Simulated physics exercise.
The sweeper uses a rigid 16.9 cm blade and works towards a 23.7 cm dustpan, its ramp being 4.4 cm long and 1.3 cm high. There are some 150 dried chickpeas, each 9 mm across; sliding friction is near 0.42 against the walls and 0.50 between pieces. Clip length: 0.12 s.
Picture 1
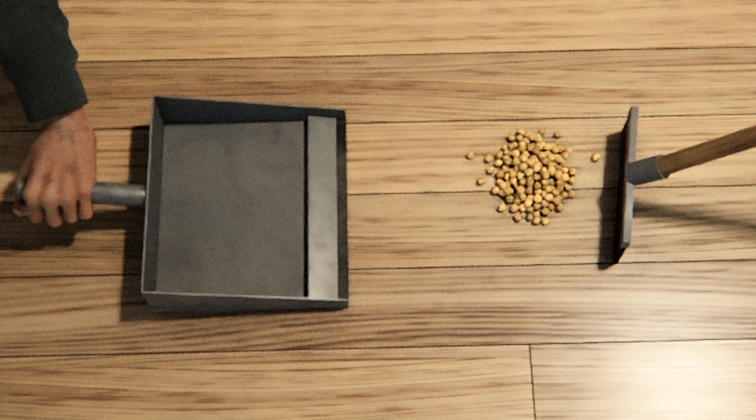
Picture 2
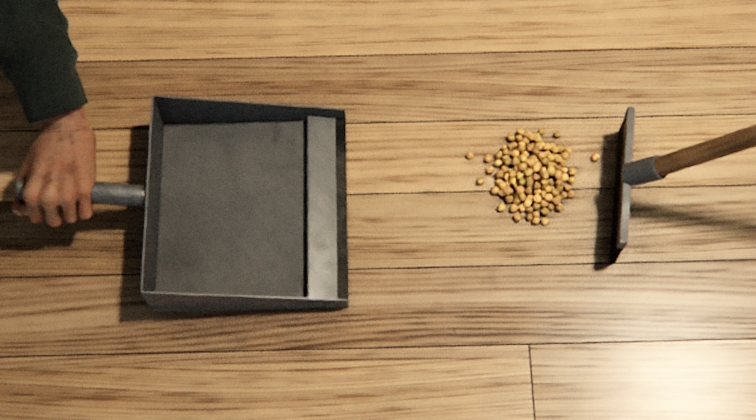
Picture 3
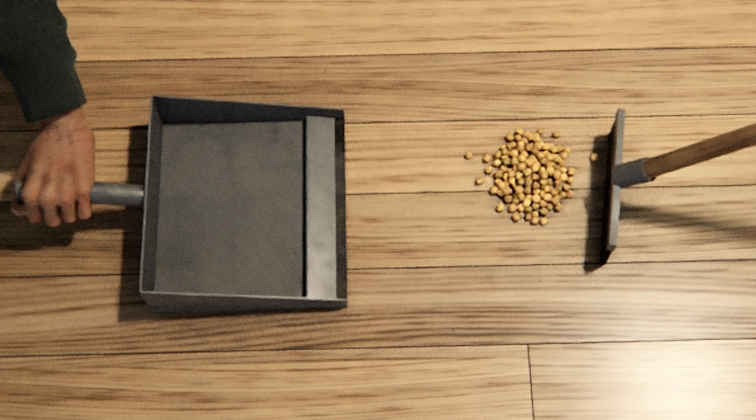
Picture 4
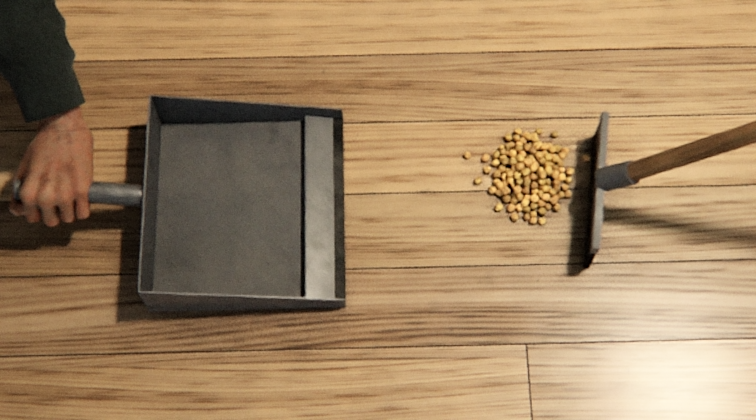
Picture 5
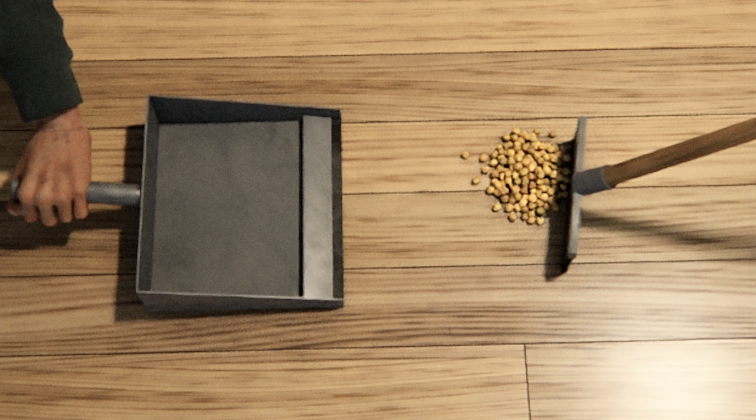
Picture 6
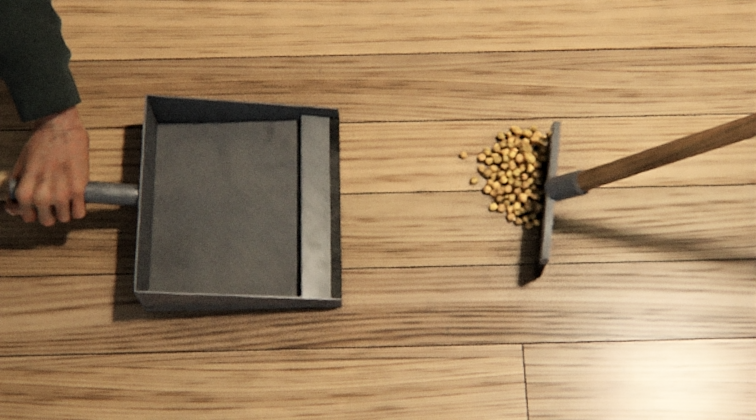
On a wooden plank floor, a hand holds a dark dustpan at left while a loose pile of small golden pieces sits between it and a flat blade on a wooden handle. The blade slides left, meets the pile's right edge, and pushes those pieces slightly leftward, bunching them together.
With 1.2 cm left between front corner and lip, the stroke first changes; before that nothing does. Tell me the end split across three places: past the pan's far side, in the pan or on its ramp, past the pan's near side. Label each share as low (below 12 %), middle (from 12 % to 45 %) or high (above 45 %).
Past the pan's far side - middle; in the pan or on its ramp - middle; past the pan's near side - low.
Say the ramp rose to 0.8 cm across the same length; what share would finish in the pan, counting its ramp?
That change would give about 40 per cent.
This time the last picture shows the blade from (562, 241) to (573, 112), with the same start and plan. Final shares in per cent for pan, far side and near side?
Pan 30, far 20, near 0.
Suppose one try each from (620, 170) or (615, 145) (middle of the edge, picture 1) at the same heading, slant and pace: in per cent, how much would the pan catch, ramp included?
The two tries give some 40 % and some 40 %.
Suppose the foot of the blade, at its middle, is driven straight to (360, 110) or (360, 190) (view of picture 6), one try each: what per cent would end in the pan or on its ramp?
Roughly 30 % and 45 %.
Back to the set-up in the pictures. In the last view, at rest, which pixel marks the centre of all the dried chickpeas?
Centre at rest: Approx. (345, 174) px.
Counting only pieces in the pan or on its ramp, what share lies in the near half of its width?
Something like 60 per cent of the catch.
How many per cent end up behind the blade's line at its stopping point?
Estimate: About 25 %.
Then, 0.10 s after the last picture, middle of the blade 12 cm from the lip; 0 % over the lip, far side 5 %, near side 0 %.
Then, 0.17 s after the last picture, middle of the blade 5 cm from the lip; 0 % over the lip, far side 15 %, near side 0 %.
Then, 0.38 s after the last picture, middle of the blade 3 cm from the lip; 40 % over the lip, far side 20 %, near side 0 %.
In the end, far side 20 %, pan 25 %, near side 0 %, in front of the lip or behind the blade 55 %.
